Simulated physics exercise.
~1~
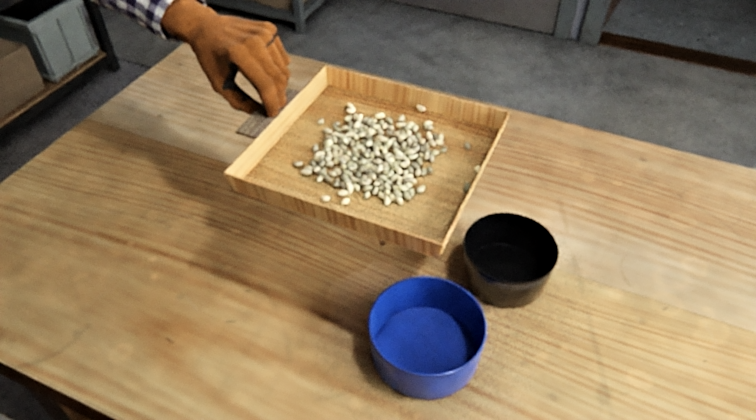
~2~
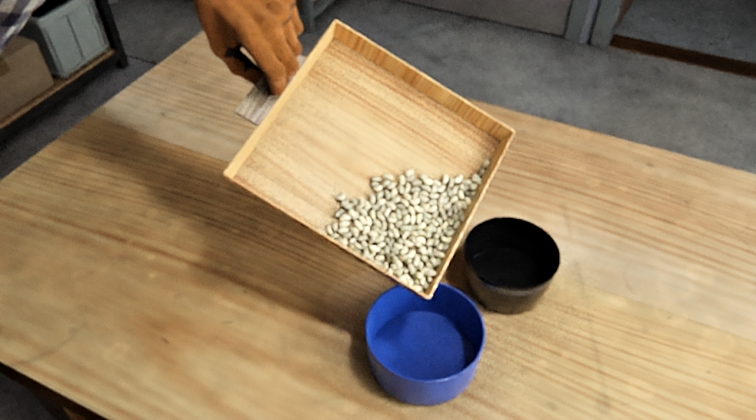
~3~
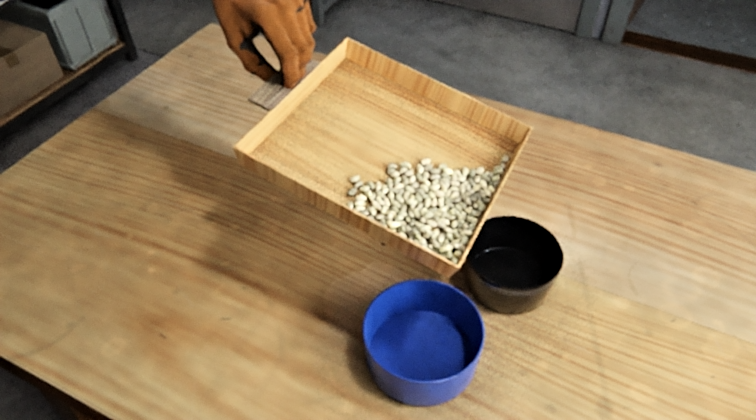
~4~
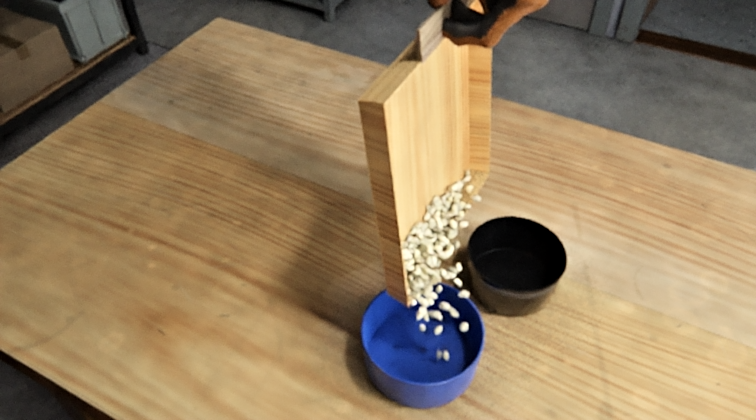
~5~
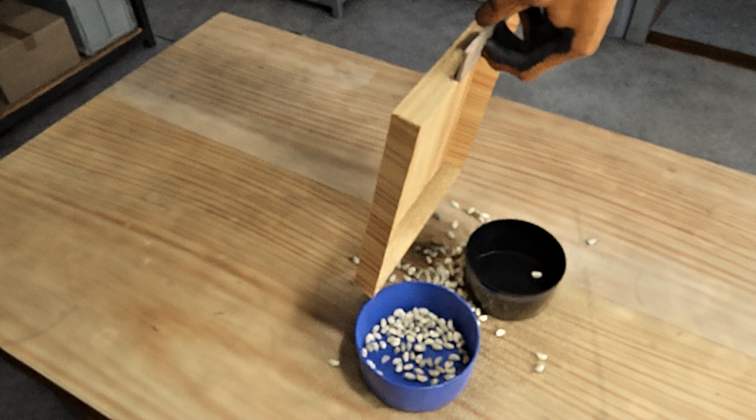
A wooden table stands on a grey floor near shelves, seen from above at an angle. A hand holds a shallow wooden tray of white beans over it, with a blue dish in front and a black dish behind to the right. The hand tips the tray and the beans slide into its lower right corner, then it eases partly back. Next it tilts the tray steeply, and beans pour towards the blue dish. At the end the tray stands on edge, with many beans in the blue dish, many scattered on the table and hardly any in the black dish.
